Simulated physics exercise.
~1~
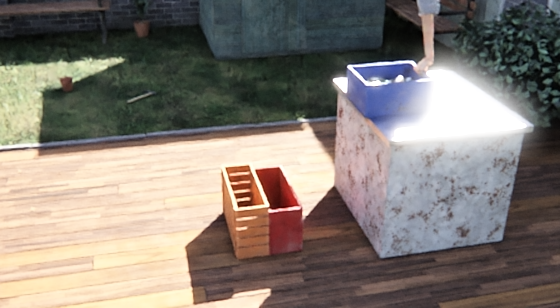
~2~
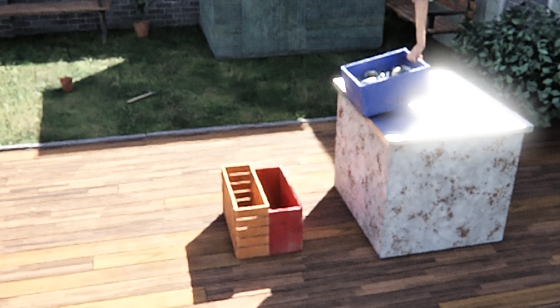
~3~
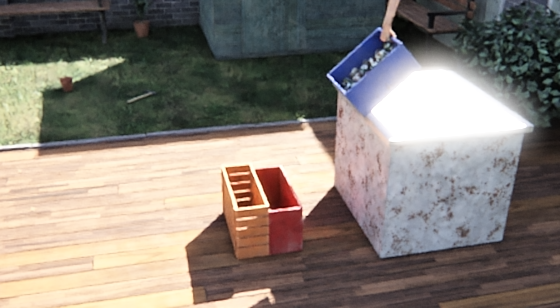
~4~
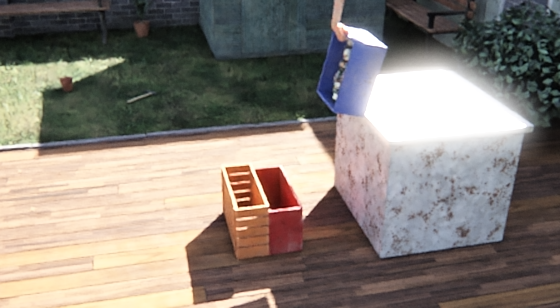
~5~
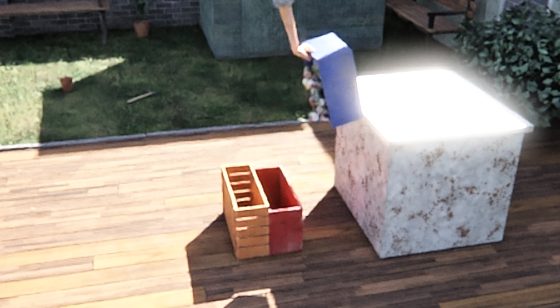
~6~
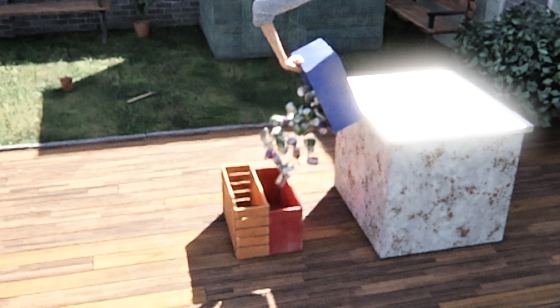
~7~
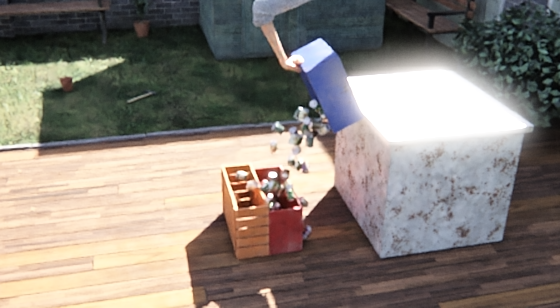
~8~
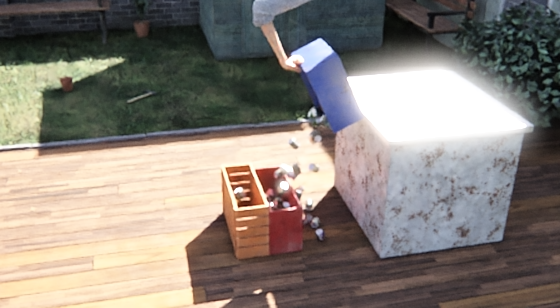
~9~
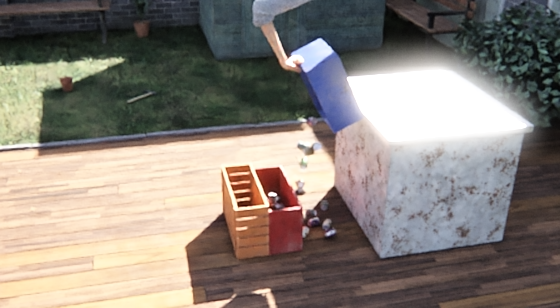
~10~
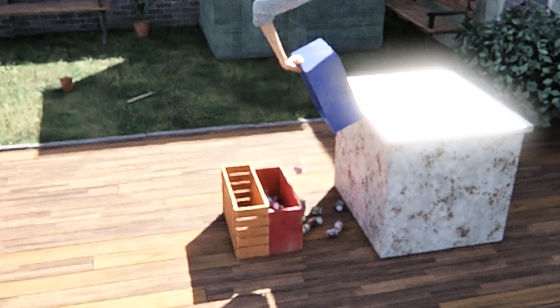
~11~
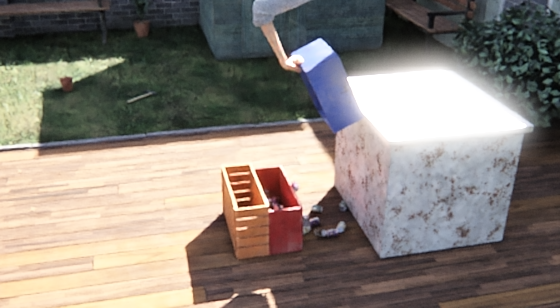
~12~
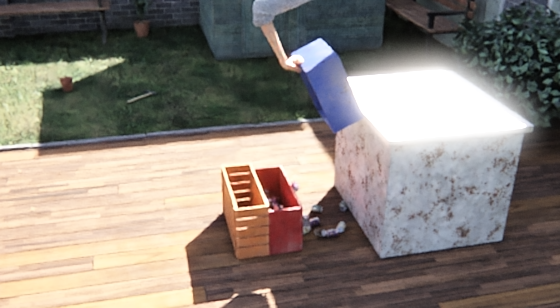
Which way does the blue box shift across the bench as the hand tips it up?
The blue box moves to the left, toward the edge of the bench nearer the red and orange crates.
